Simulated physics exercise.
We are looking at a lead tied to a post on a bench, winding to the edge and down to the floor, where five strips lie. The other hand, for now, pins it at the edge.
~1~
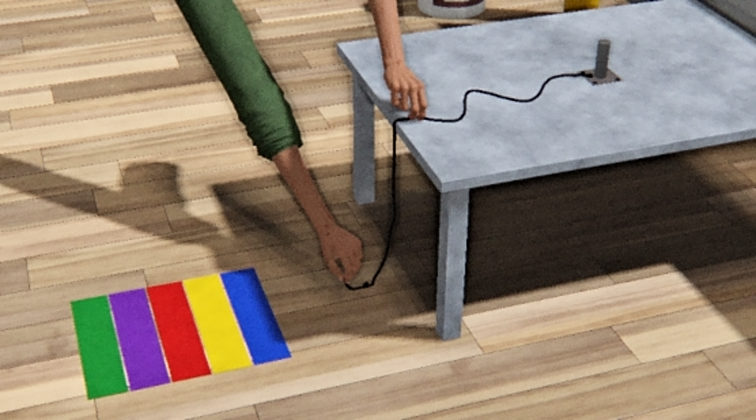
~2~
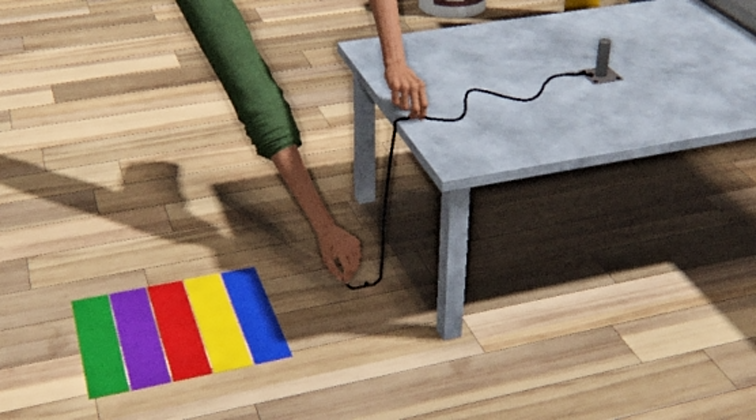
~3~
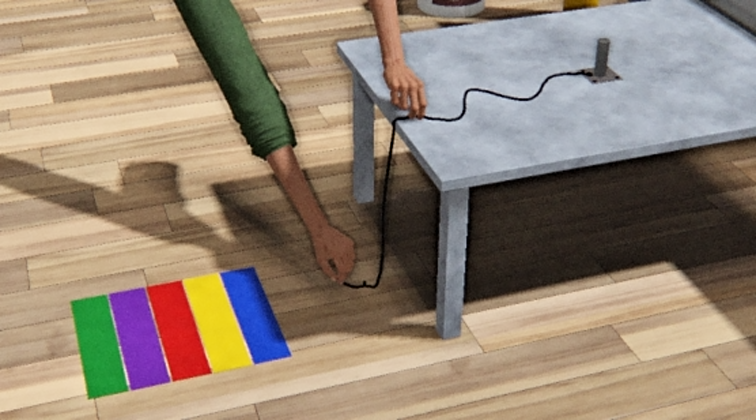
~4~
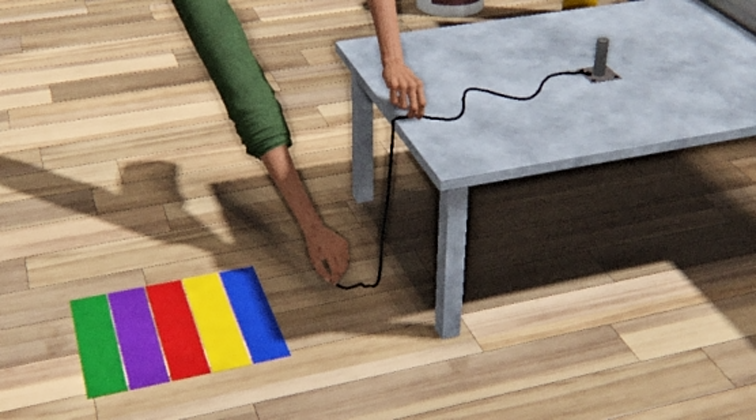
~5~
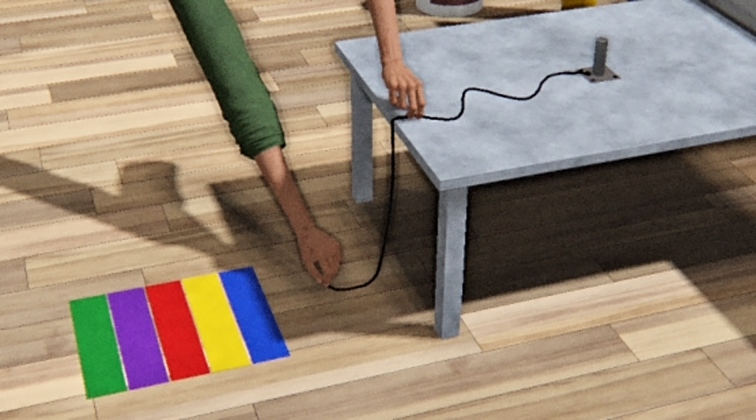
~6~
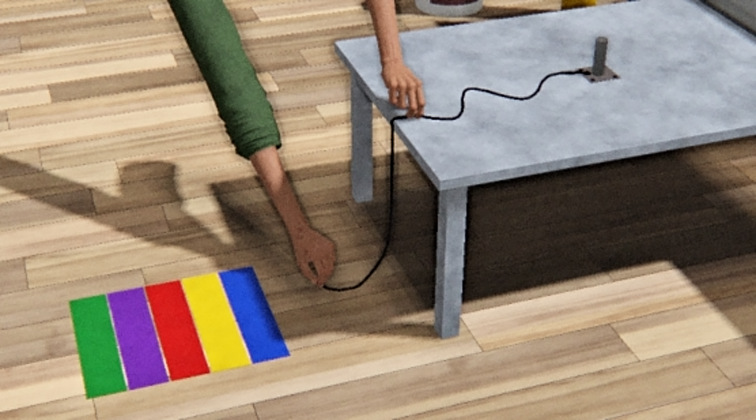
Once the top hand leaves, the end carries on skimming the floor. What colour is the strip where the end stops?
It is purple.
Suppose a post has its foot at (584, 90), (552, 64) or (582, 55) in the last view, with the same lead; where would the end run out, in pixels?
Try by try: (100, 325), (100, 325) and (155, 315).
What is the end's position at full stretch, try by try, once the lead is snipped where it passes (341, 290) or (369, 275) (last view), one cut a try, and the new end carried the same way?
Around (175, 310) for the first cut and around (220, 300) for the second.
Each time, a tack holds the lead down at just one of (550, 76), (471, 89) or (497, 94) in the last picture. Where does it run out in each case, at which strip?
In order: Purple, red, red.
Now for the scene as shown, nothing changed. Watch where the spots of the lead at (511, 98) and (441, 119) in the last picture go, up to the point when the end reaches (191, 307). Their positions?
Taking them in turn, (486, 96) and then (383, 139).
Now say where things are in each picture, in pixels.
The first frame shows end (345, 279); blue (266, 343); yellow (227, 352); red (187, 360); purple (146, 368); green (105, 377).
The second frame shows end (344, 279); lead through (558, 76) (510, 98) (466, 109) (401, 120) (386, 194) (381, 268).
The third frame shows end (338, 279).
The fourth frame shows end (331, 280); lead through (556, 75) (508, 97) (464, 108) (399, 119) (388, 193) (380, 267).
The fifth frame shows end (323, 281).
The sixth frame shows end (318, 282); lead through (555, 74) (507, 97) (463, 107) (398, 119) (392, 192) (378, 265).
Soon after, end near (191, 307); over red.
Then, end near (156, 314); over red.
At full stretch, end near (135, 318); over purple. It halts on the purple strip.
